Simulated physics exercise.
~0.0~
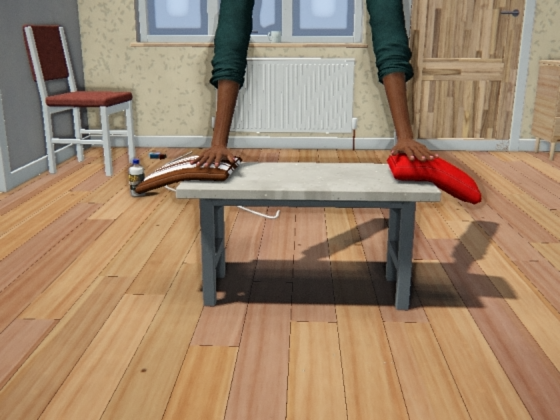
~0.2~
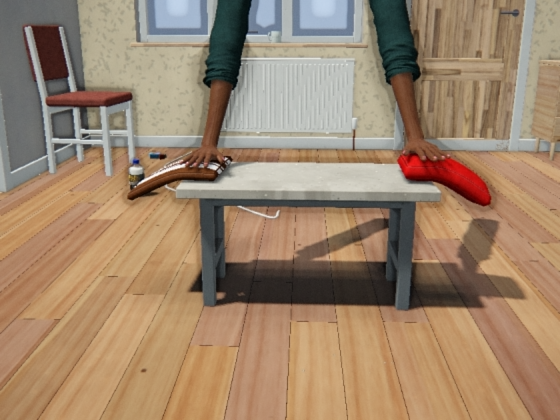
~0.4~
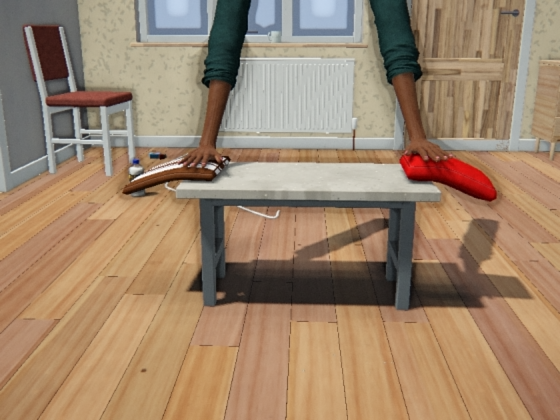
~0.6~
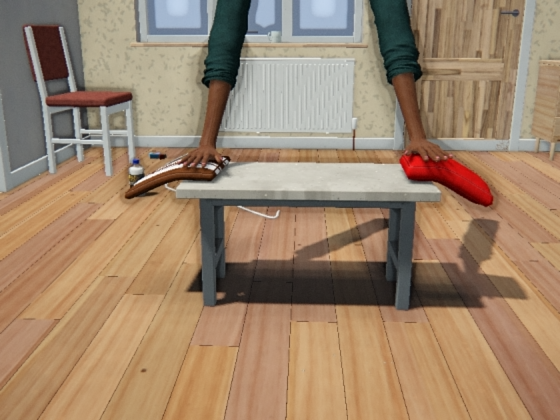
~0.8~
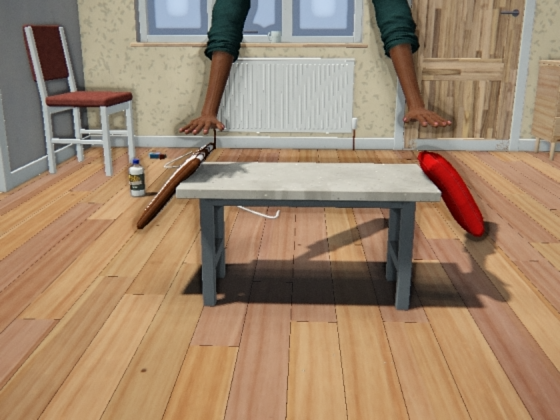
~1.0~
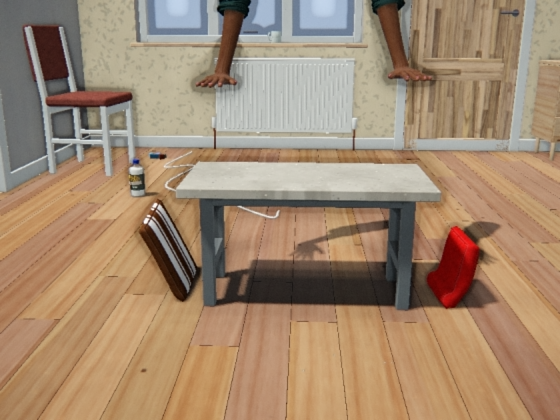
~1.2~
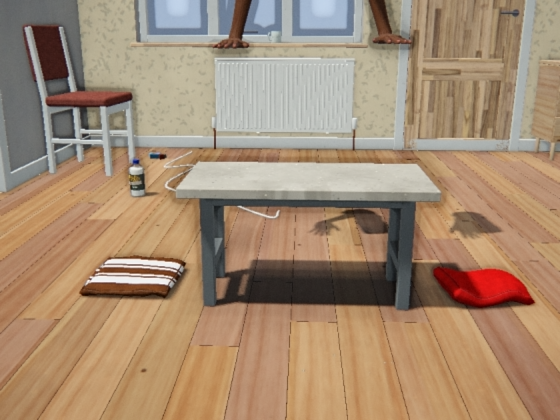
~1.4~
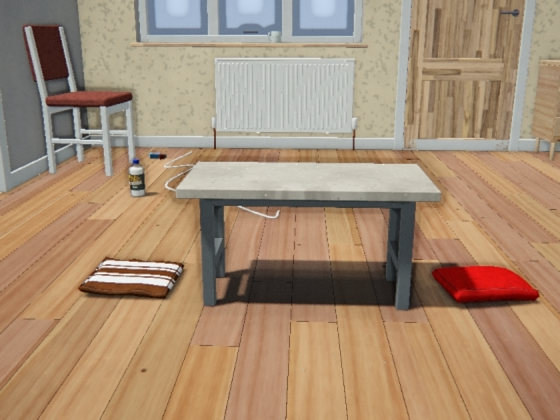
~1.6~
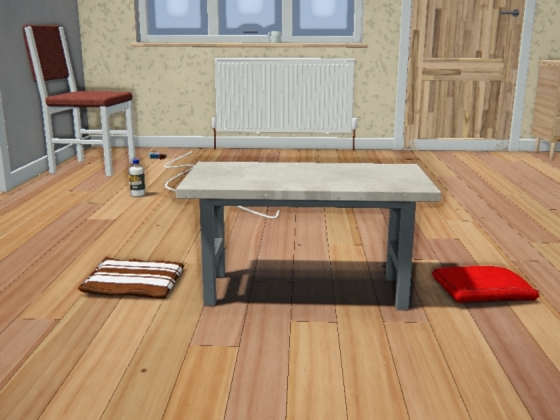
In the video, two hands slide a brown striped cushion left and a red cushion right over opposite ends of a low table, then let go and withdraw. Both cushions tip off the ends, fall, and come to rest flat on the wooden floor.
